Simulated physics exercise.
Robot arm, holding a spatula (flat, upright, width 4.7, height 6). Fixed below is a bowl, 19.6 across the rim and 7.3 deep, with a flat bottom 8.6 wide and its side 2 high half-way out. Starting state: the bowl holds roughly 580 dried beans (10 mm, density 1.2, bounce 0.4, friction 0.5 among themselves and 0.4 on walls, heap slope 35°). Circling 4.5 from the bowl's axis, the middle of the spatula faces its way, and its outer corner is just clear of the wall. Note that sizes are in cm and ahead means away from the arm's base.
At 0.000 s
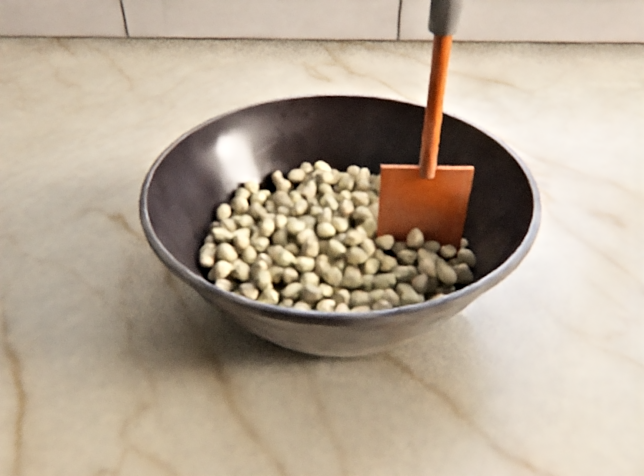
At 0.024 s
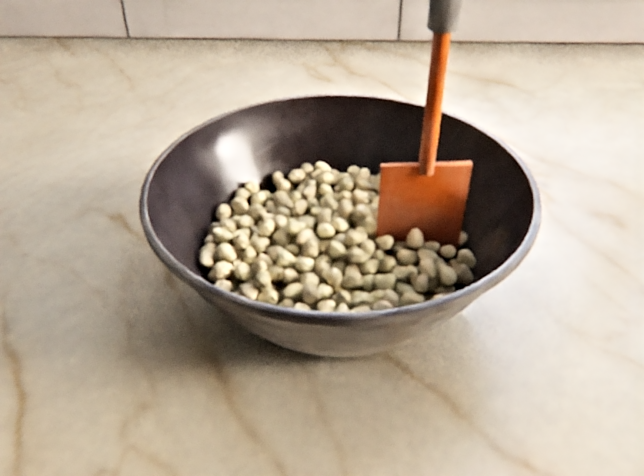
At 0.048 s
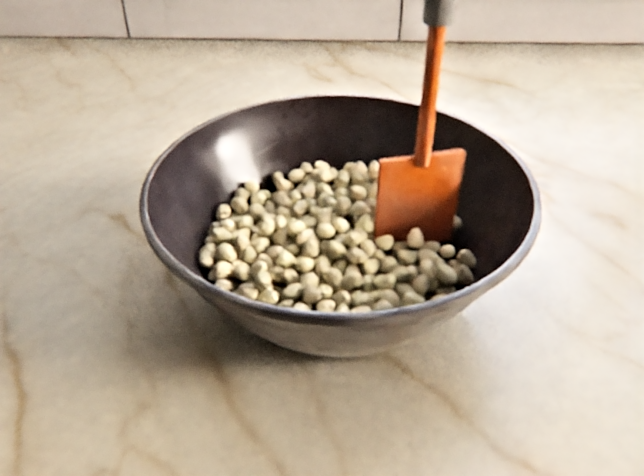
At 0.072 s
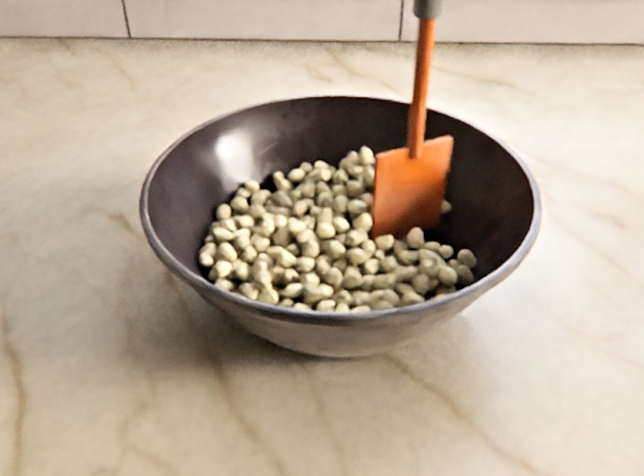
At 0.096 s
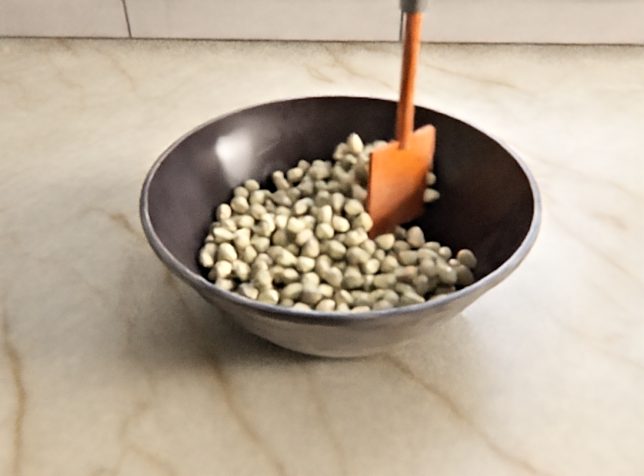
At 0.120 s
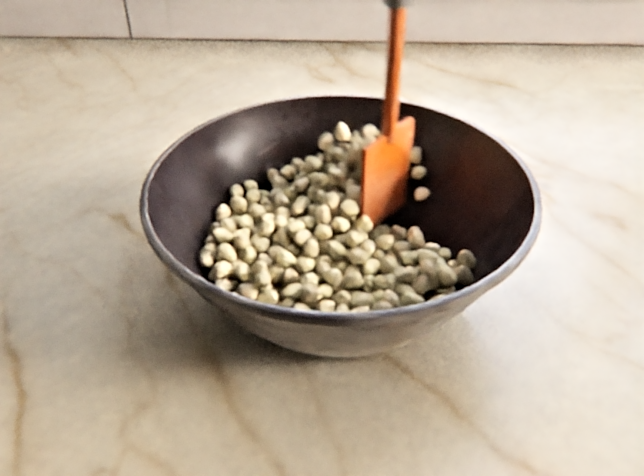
An orange spatula sweeps left and back through pale beans in a dark bowl, heaping them up.
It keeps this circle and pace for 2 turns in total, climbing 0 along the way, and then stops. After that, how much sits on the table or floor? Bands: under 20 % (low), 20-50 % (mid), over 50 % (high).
Low.
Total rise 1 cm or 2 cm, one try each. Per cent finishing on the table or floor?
I'd say some 5 per cent, and some 5 per cent.
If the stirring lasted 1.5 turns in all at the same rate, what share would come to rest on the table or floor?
It would be around 5 percent.
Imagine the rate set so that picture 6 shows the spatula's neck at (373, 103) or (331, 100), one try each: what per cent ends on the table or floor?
Near 20 in a hundred for the first and near 40 in a hundred for the second.
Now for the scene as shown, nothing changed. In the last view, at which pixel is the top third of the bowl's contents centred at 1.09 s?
Near (268, 275).
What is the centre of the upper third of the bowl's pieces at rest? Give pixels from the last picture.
Estimated centre: (409, 189).
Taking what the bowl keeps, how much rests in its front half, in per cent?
I'd put it at roughly 35 per cent.
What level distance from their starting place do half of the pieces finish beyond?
Around 8 cm.
After 0.61 s, 316° round, highest piece 9 above the table; 560 in the bowl, 13 on the table or floor, 3 in flight or on the tool.
After 1.09 s, 218° round, highest piece 9 above the table; 534 in the bowl, 36 on the table or floor, 6 in flight or on the tool.
After 1.53 s, 0° round, highest piece 8 above the table; 508 in the bowl, 67 on the table or floor, 1 in flight or on the tool.
After 2.23 s, 0° round, highest piece 8 above the table; 508 in the bowl, 68 on the table or floor.
At rest, 508 in the bowl, 68 on the table or floor. That is 12 % on the table or floor.
